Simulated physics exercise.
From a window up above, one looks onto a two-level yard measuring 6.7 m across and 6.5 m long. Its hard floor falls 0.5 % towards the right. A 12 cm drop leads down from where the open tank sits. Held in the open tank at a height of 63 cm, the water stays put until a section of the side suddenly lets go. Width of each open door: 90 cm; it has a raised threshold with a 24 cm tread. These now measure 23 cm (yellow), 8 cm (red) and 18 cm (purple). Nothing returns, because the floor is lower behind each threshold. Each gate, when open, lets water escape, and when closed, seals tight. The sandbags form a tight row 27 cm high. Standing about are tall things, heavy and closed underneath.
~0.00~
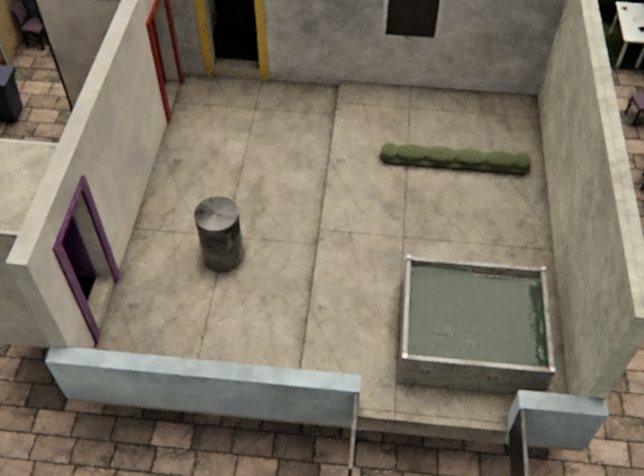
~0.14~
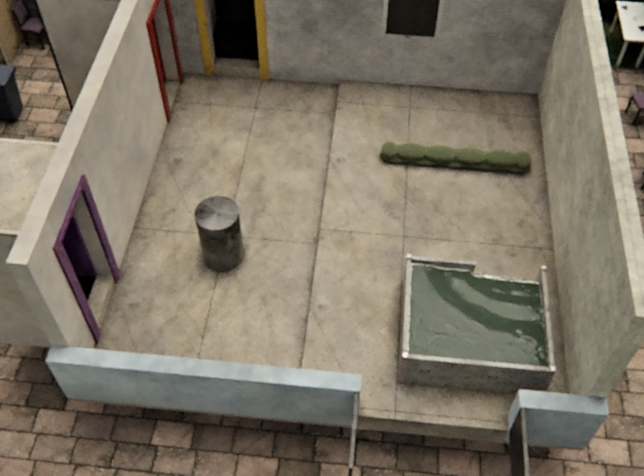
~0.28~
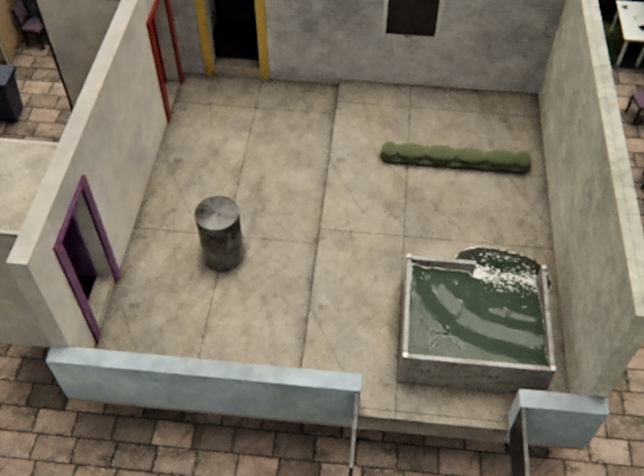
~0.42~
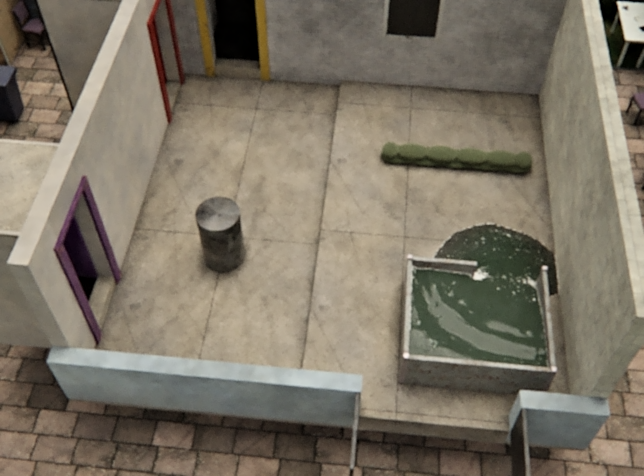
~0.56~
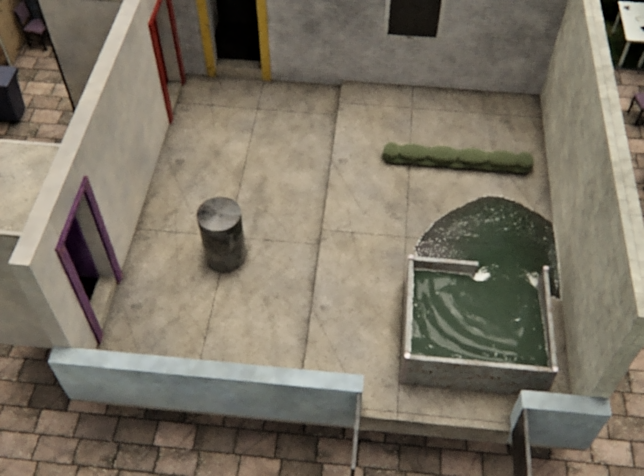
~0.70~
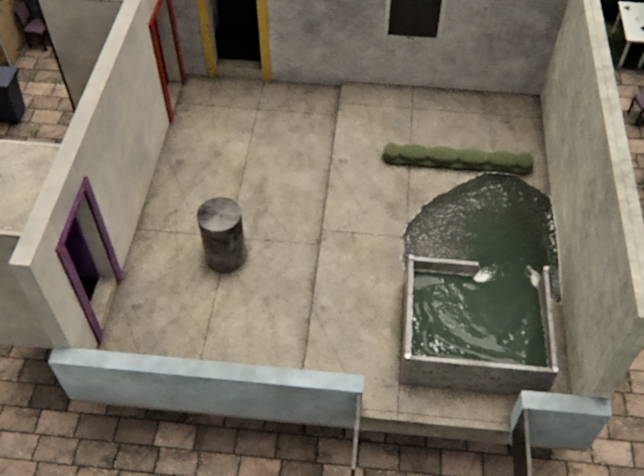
In a walled yard seen from above, an open tank of dark green water broke open along its far side, and water poured out, spreading across the pale floor toward a low green hedge.
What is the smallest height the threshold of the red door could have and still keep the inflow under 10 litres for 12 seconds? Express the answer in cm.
6 cm.
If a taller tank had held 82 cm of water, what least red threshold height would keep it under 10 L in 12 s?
About 11.0 centimetres.
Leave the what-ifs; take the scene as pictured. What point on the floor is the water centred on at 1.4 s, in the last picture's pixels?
Centre of mass: About (485, 292) px.
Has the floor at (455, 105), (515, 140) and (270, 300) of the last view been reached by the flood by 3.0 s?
Well, in sequence they're soaked, soaked and bone-dry.
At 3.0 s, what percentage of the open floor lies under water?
Close to 35 per cent of it is wet.
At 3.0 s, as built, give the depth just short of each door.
Door by door in cm - yellow 0, red 0, purple 0.
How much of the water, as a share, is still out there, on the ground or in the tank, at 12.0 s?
I'd say near 98 per cent is still there.
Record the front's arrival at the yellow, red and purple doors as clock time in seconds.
The yellow door at 4.5 s, the red door at 4.5 s and the purple door at 5.5 s.
After 1.4 s water covers 15 % of the floor, deepest (38 cm) near (526, 180); it has not reached the red door.
After 3.0 s water covers 35 % of the floor, deepest (28 cm) near (516, 179); it has not reached the red door.
After 12.0 s water covers 90 % of the floor, deepest (10 cm) near (292, 397); 5 cm at the red door, 3 litres in over its 8 cm threshold.
At the red door as built, the water arrived by 4.7 s and peaked near 11 cm at 6.0 s.
Run again over the same 12 s with other heights there, 19 litres in over 5 cm, 6 litres over 7 cm. The limit of 10 litres is kept from about 6 cm up.
